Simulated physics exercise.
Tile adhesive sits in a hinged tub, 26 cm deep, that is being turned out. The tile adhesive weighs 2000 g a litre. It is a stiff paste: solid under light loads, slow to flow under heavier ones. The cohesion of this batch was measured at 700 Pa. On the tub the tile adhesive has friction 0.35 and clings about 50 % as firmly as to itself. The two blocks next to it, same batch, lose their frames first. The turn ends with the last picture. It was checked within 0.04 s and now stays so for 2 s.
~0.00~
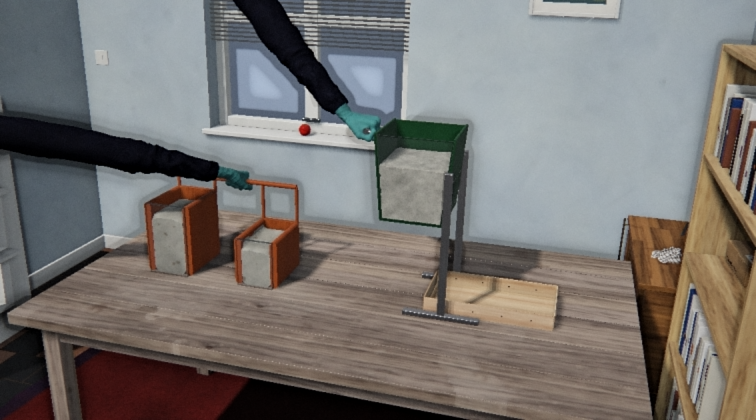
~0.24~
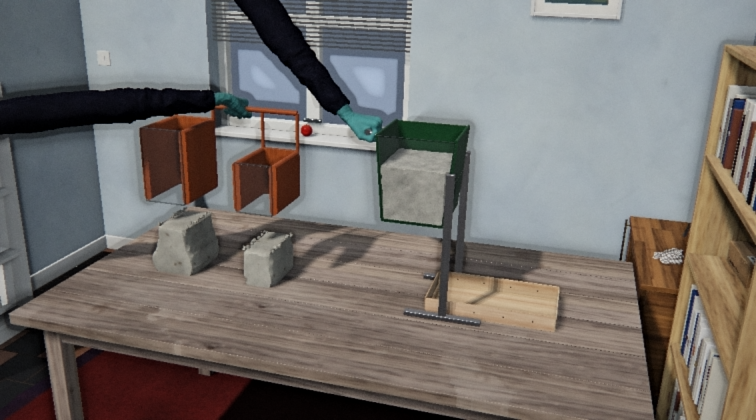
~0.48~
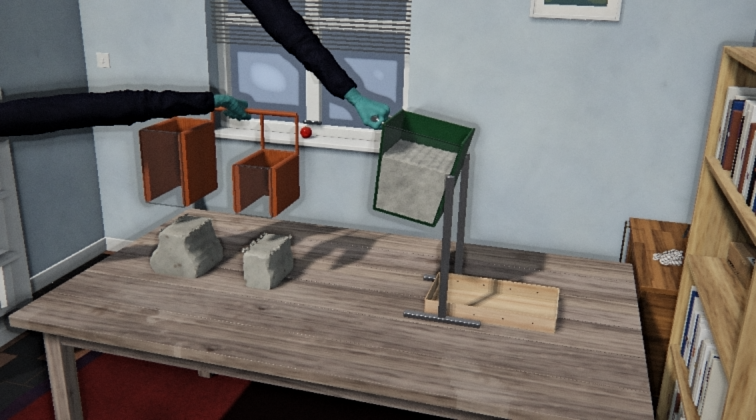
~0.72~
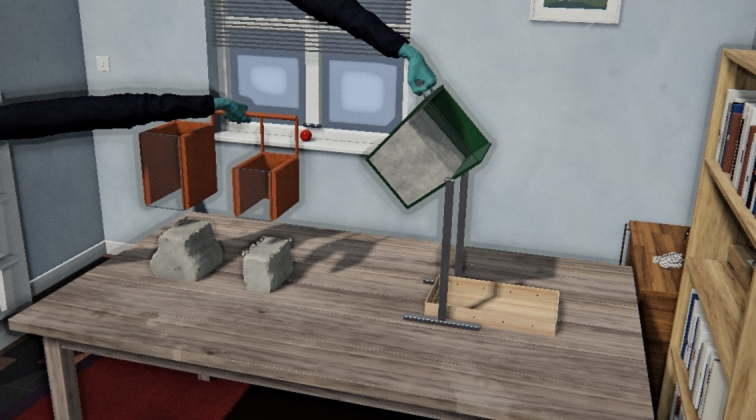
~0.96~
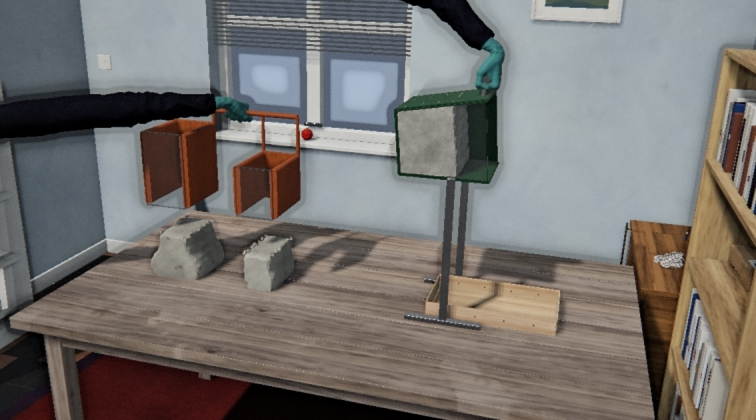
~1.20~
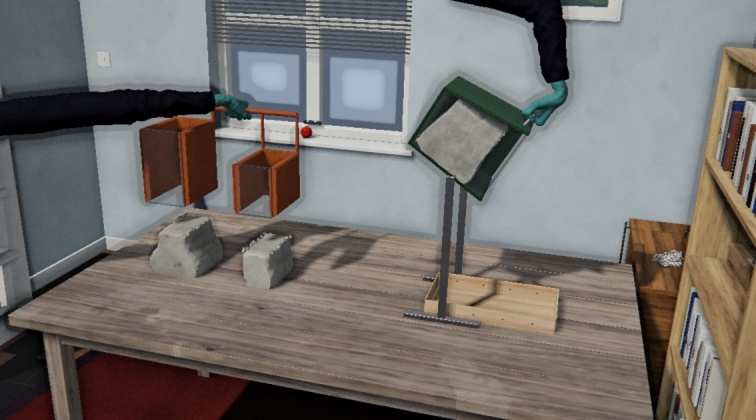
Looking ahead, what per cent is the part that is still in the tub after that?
It comes to some 0 %.
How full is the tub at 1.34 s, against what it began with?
Some 70 per cent.
By 1.34 s, the tub is at 120 degrees and holds 70 %.
By 1.51 s, the tub is at 120 degrees and holds 0 %.
By 1.68 s, the tub is at 120 degrees and holds 0 %.
By 1.85 s, the tub is at 120 degrees and holds 0 %.
By 3.20 s, at the end, the tub is at 120 degrees and holds 0 %.
